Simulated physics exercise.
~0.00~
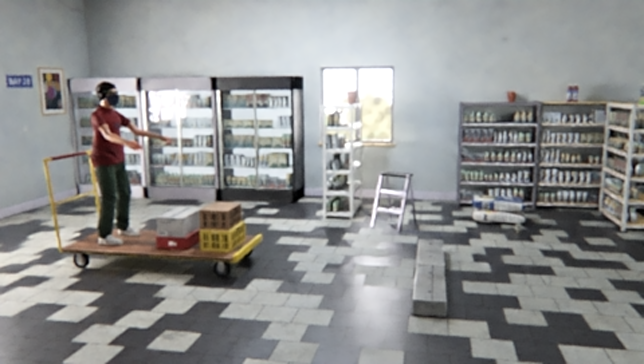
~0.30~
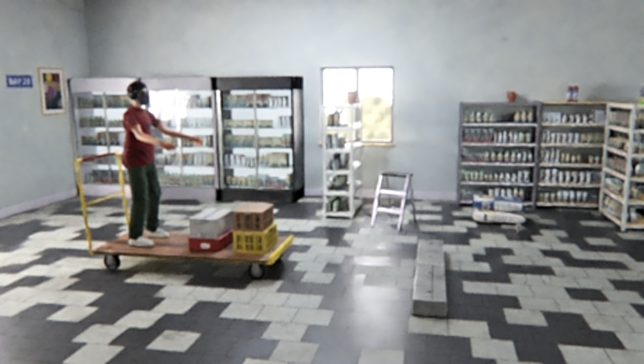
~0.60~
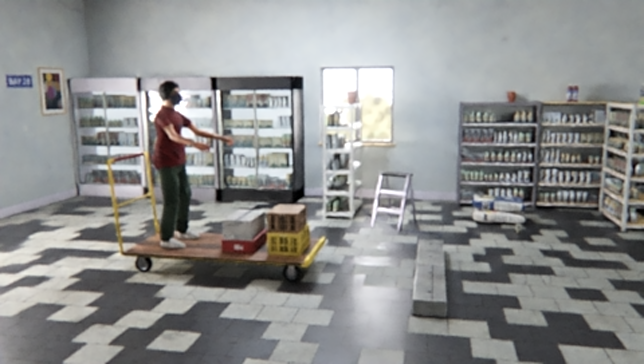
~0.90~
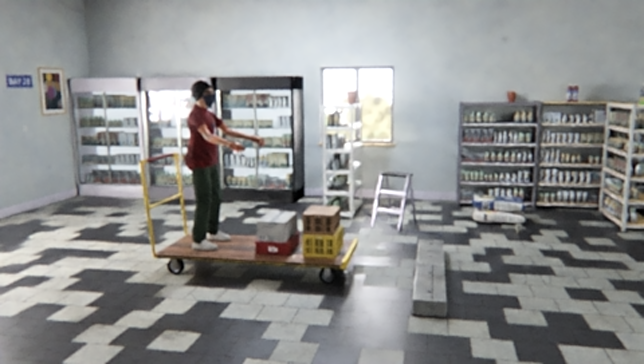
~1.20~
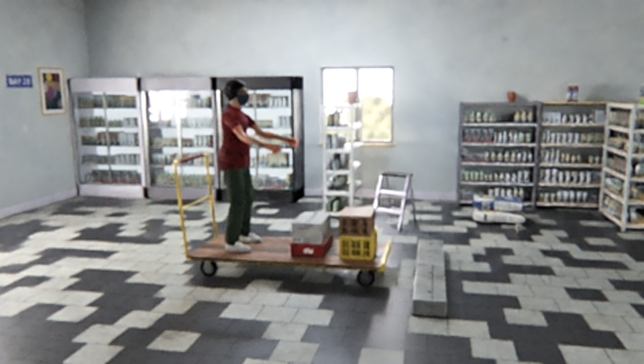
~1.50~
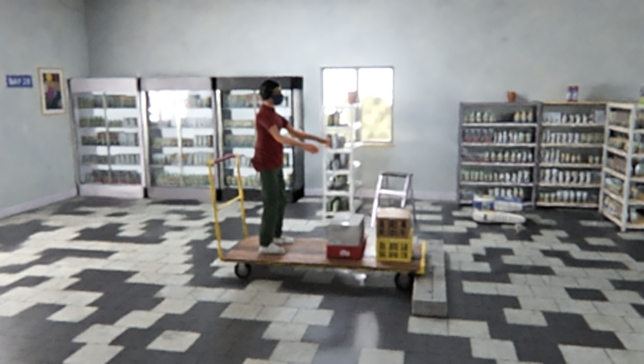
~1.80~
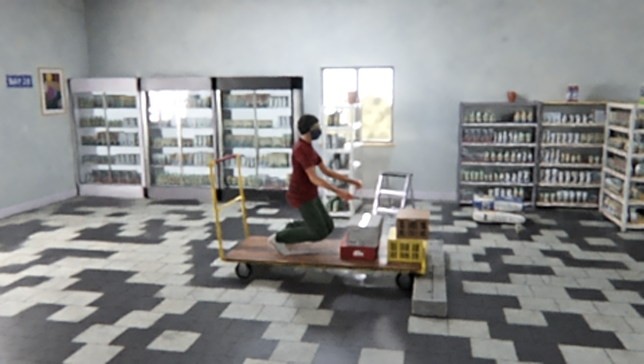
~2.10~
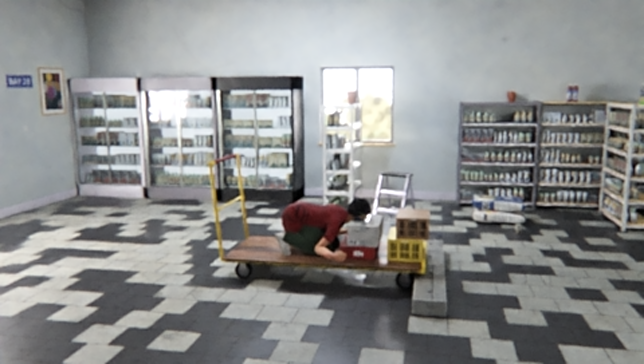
A flat trolley with a yellow handle rolls rightward across the black and white tiled floor of a shop, seen from the side by a still camera. A person in a red shirt, dark green trousers and dark face covering stands on its left part, arms held forward. Toward the front sit a red tote with a white carton and a yellow crate with a brown crate. The trolley reaches a low grey kerb and stops. The person drops to the knees, then folds forward beside the tote. Person, tote, carton and both crates all end on the deck.
